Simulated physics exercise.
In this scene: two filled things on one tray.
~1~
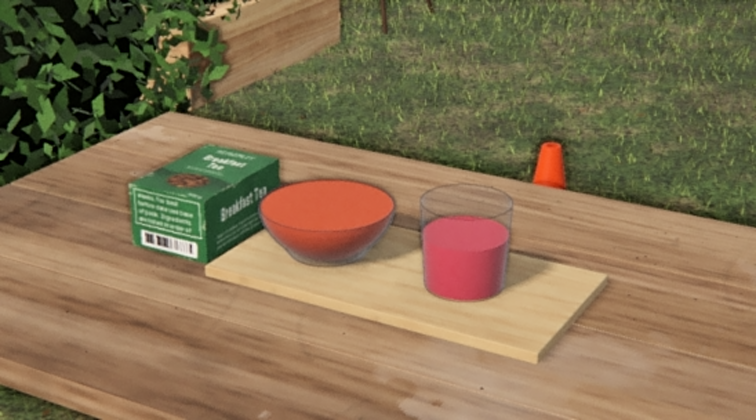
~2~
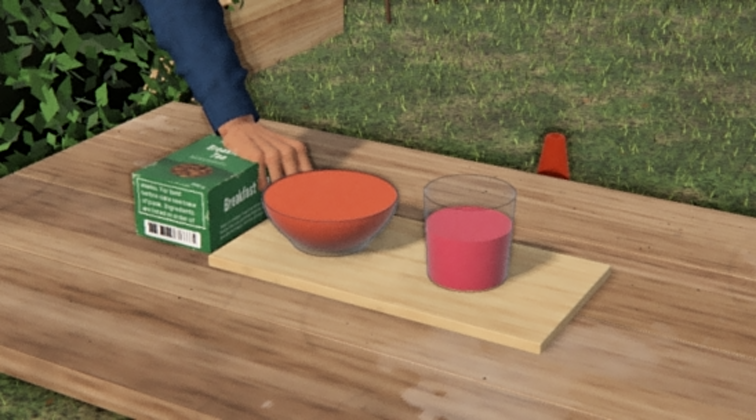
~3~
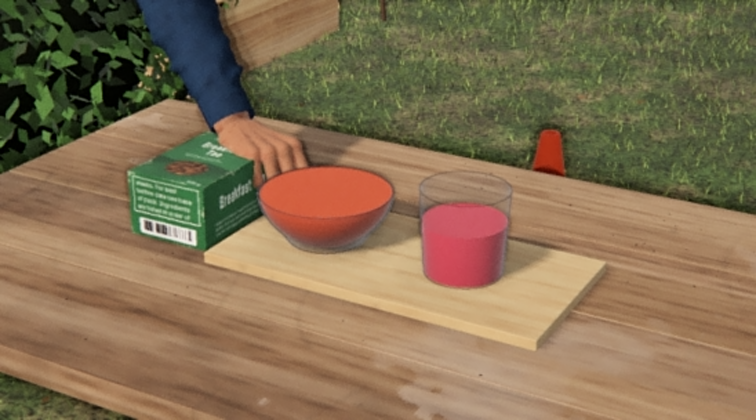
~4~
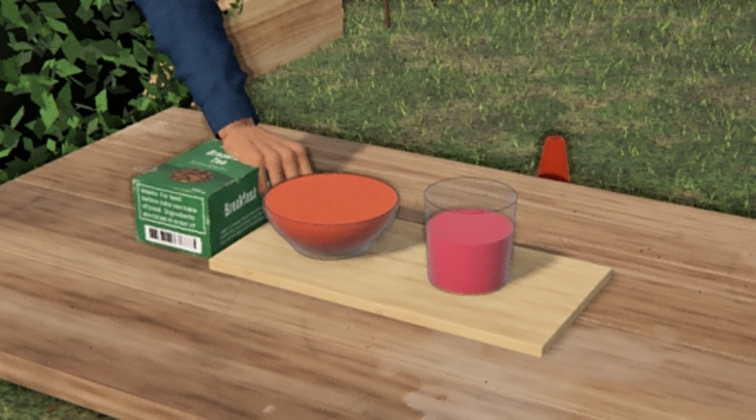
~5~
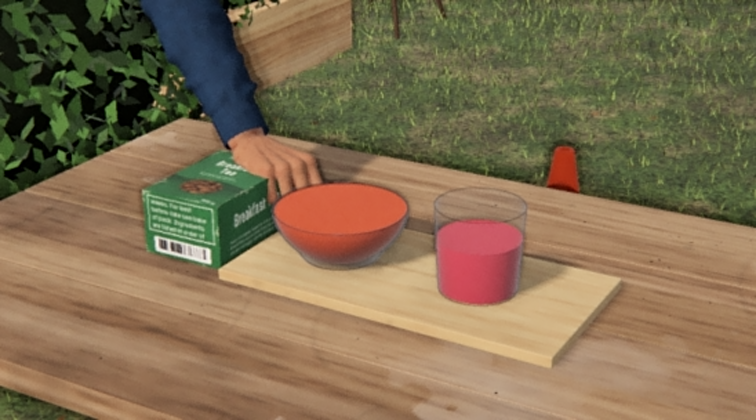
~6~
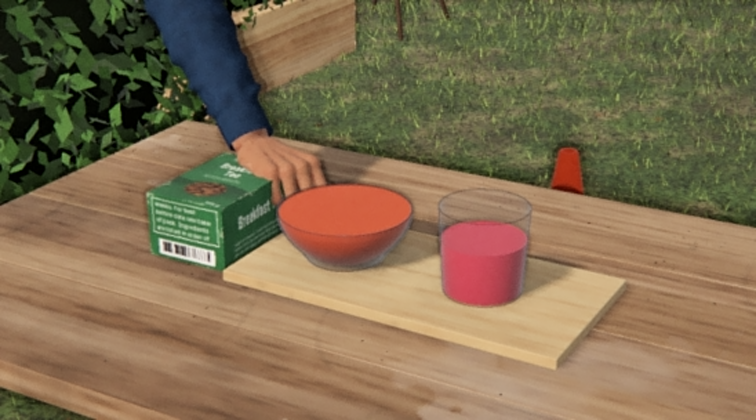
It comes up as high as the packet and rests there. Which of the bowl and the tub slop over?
On the left the bowl loses some, on the right the tub holds.
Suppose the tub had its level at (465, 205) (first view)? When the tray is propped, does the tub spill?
Note: Contents escape.
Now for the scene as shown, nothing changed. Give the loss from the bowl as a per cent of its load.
Share gone: Near 38 per cent.
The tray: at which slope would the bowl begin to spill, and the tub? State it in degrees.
First near 2 degrees, second near 40 degrees.
A moment on, the tray slopes by about 7°; bowl, a puddle lies under it; tub, all is still inside.
Further on, the tray slopes by about 14°; bowl, a puddle lies under it; tub, all is still inside.
When it is over, the tray slopes by about 13°, resting on the packet; bowl, a puddle lies under it; tub, all is still inside.
